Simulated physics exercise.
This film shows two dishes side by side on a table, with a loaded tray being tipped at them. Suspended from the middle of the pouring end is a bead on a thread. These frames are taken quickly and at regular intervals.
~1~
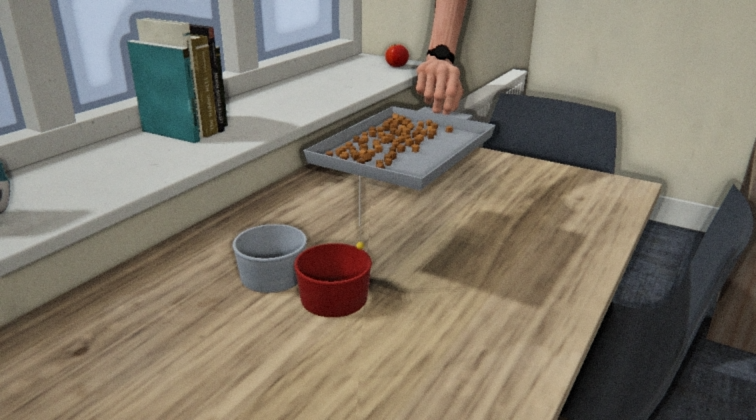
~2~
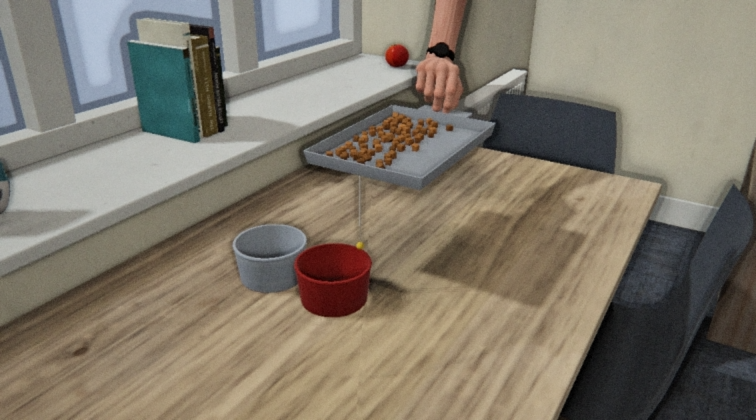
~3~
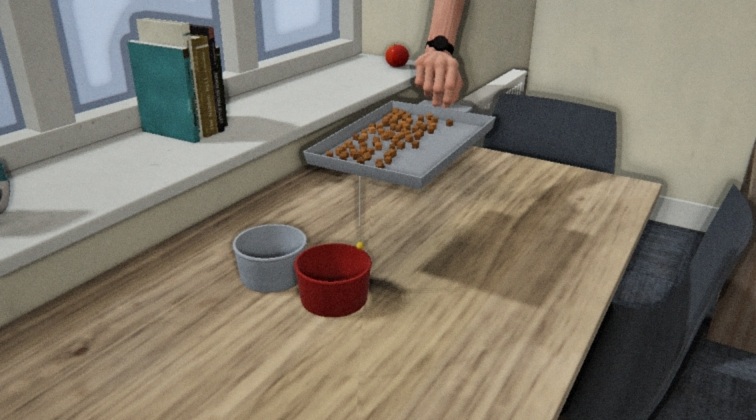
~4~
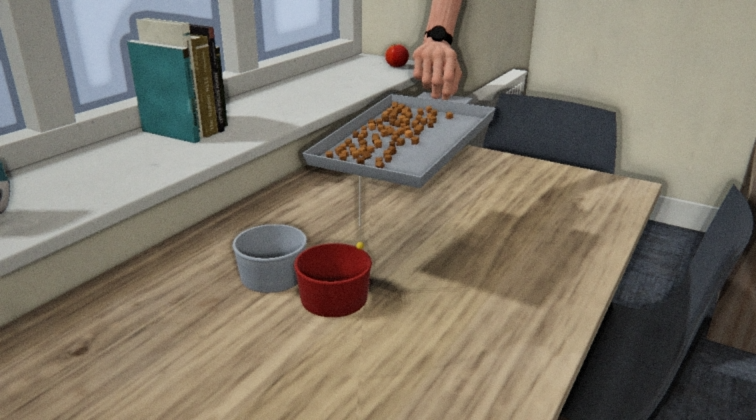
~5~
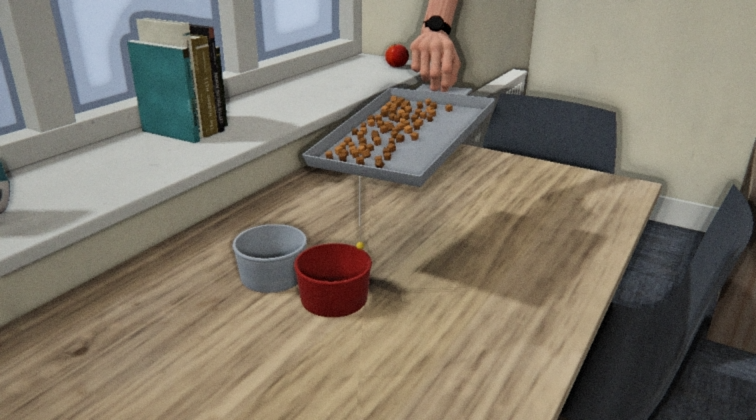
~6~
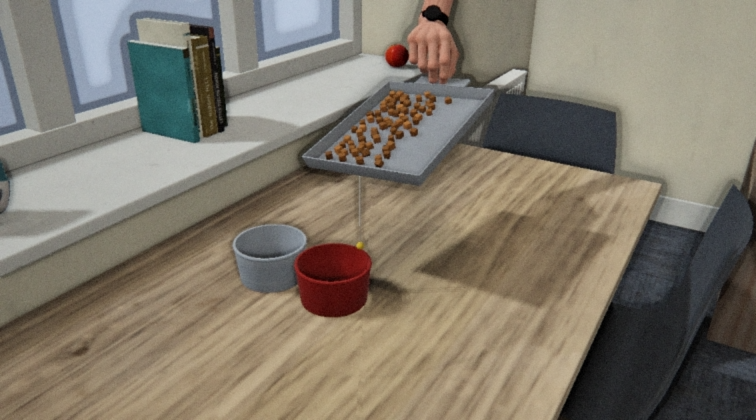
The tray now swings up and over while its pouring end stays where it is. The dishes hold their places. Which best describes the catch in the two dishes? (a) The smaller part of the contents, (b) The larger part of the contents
b, the larger part of the contents.
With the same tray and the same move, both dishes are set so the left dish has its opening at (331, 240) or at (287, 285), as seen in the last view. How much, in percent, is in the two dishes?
In the first position around 30 percent, in the second around 0 percent.
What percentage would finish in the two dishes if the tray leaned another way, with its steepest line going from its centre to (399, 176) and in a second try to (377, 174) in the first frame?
Lab note: Try one about 10 %, try two about 30 %.
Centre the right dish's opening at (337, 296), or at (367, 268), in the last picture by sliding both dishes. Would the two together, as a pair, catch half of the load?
Placing 1: A minority of it. Placing 2: A majority of it.
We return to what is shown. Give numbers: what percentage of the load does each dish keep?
The left dish holds 30 % and the right dish holds 50 %.
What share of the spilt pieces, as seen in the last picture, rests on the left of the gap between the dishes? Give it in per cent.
Near 50 in a hundred.
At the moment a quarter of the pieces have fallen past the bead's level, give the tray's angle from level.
110 degrees.
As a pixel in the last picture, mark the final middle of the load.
Near (318, 288), more or less.
Soon after the last picture, tray tipped steeply; all on the tray.
A little later, tray tipped right over; nearly all on the tray; a stray few in the left dish.
Later still, tray tipped past a quarter turn; about half in the right dish; about a quarter in the left dish; about a quarter outside both.
At rest, tray tipped past a quarter turn; about half in the right dish; about a quarter in the left dish; about a quarter outside both.
